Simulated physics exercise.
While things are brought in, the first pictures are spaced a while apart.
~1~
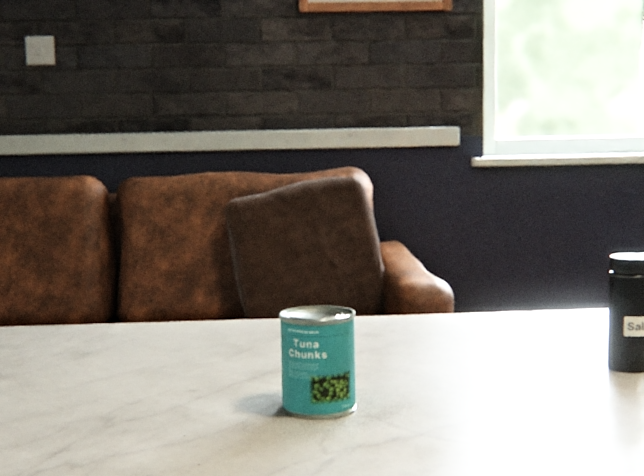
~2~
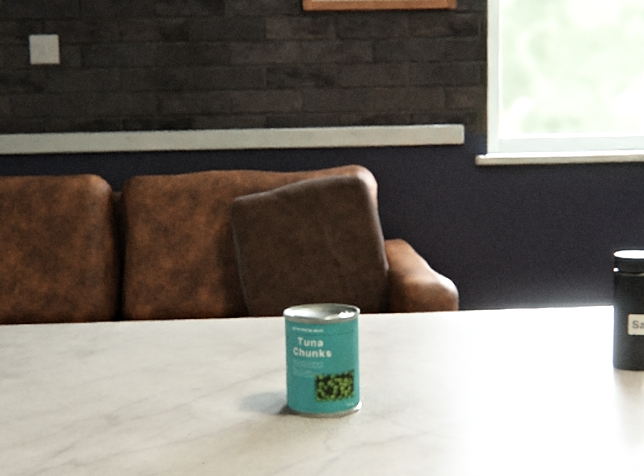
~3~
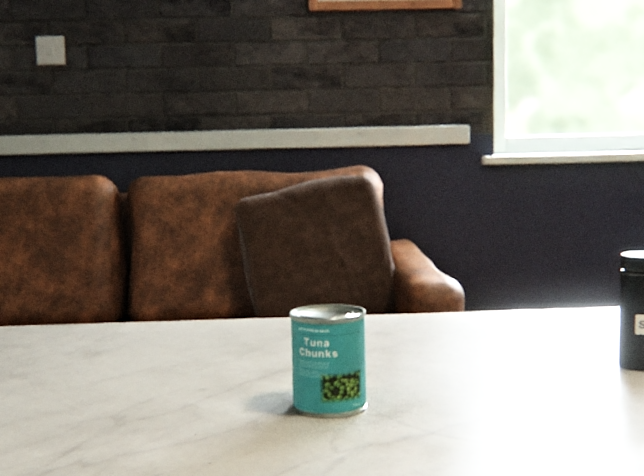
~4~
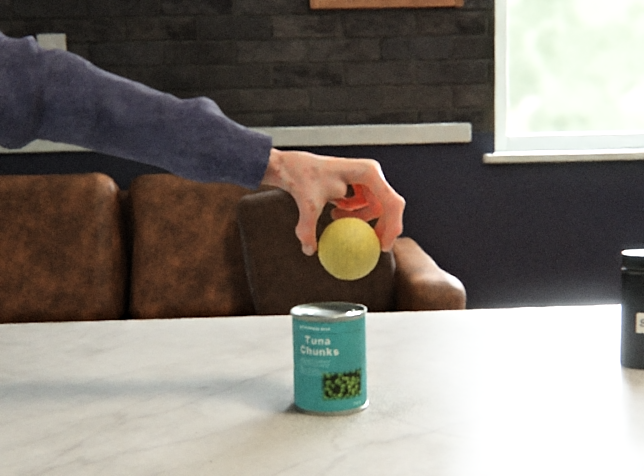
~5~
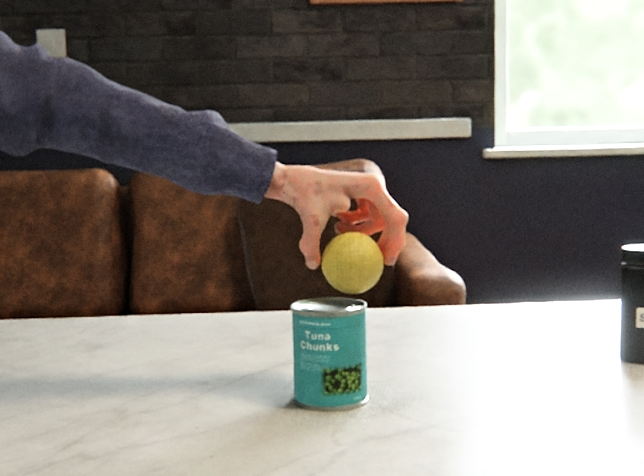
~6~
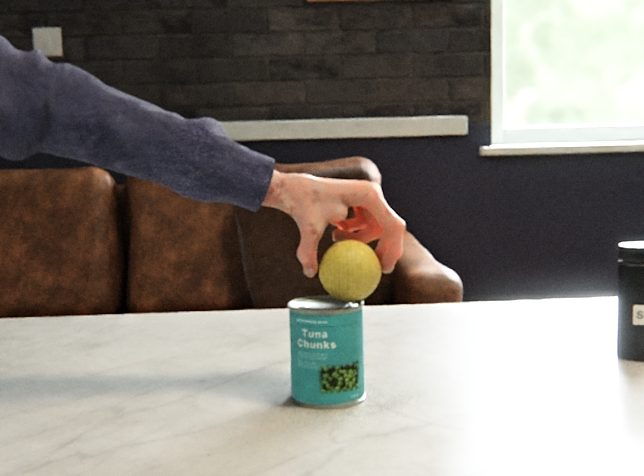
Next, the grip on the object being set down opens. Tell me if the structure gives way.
It stays upright.
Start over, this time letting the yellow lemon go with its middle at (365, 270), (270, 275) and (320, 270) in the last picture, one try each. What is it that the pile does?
The pile collapses in the first case, collapses in the second case and remains standing in the third case.
Then, 0.50 s after the last picture, nothing has stirred.
Then, 1.30 s after the last picture, yellow lemon resting near (350, 271).
At rest, all 4 in place. Seen from the same camera at the end, yellow lemon near (350, 271). The pile keeps its balance.
